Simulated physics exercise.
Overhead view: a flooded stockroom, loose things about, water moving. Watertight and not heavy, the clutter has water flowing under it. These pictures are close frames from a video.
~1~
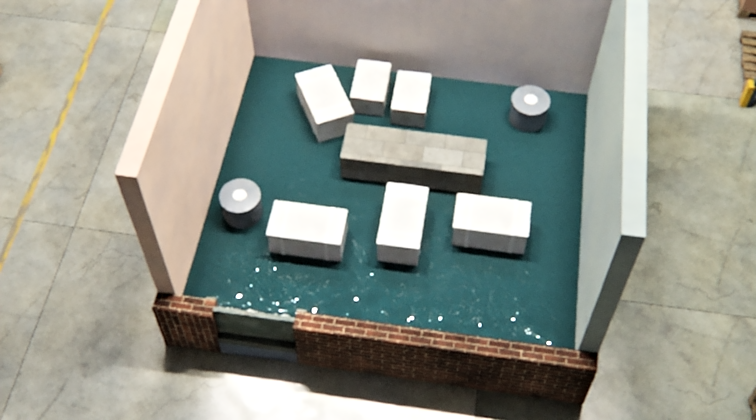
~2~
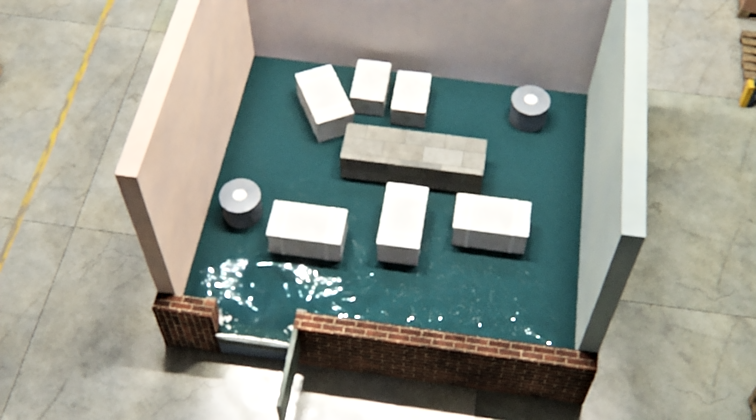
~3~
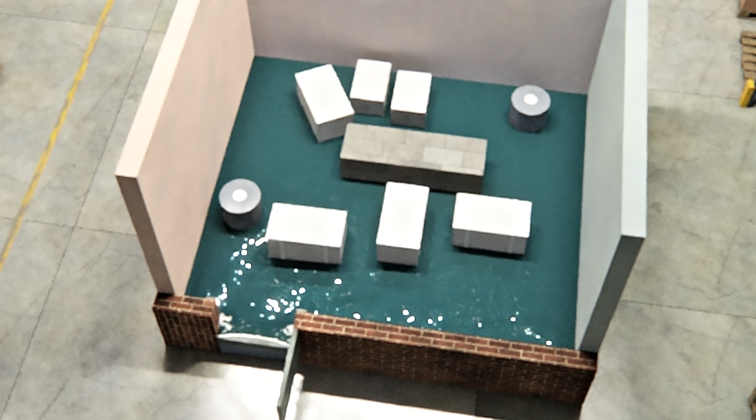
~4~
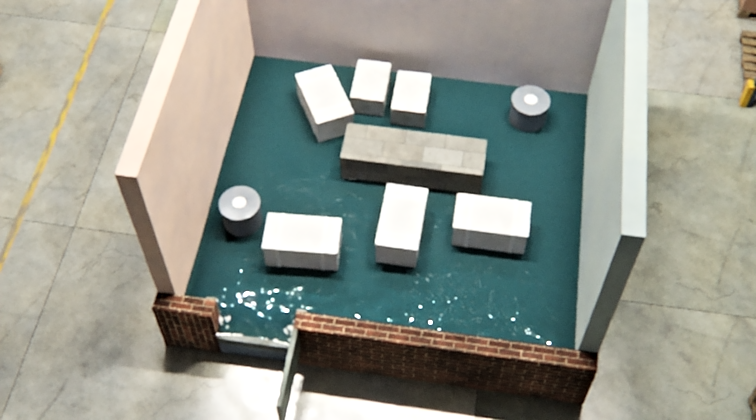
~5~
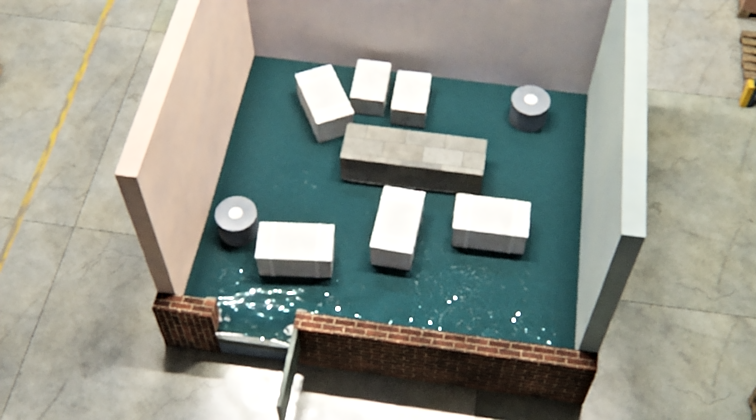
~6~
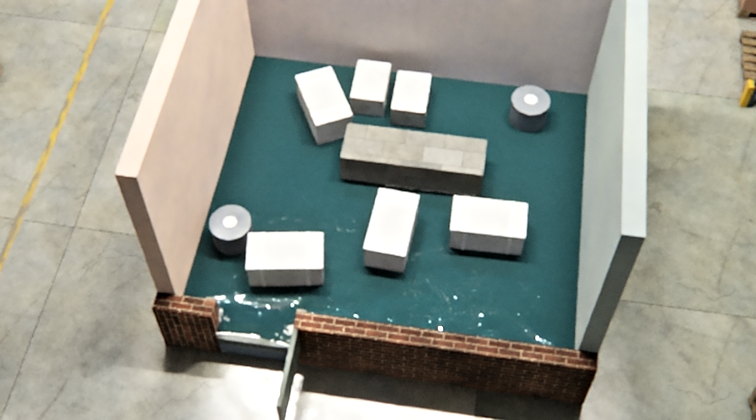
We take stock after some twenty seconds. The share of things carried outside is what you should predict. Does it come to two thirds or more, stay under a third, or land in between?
Under a third.
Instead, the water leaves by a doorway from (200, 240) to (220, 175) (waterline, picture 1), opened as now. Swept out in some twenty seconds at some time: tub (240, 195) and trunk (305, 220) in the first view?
Listed in order, the pair end up carried off and carried off.
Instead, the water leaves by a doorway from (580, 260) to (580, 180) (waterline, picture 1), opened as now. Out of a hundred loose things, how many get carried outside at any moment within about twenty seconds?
Share reached: 50 %.
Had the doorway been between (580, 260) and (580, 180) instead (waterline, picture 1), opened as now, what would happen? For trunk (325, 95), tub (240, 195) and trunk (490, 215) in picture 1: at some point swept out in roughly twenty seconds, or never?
Taking them one after another, held back, then held back, then flushed away.
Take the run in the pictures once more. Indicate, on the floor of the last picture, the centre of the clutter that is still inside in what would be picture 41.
Near (332, 229).
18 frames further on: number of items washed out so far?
By my count it is 0.
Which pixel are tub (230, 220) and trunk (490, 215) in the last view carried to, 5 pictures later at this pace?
My guess is around (219, 267) and around (455, 225).
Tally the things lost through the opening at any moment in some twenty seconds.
That adds up to 0.
A moment on, 0 of 8 are out; 8 afloat.
Next, 0 of 8 are out; 8 afloat.
Later, 0 of 8 are out; 8 afloat.
In the end, 0 of 8 are out; 8 afloat.
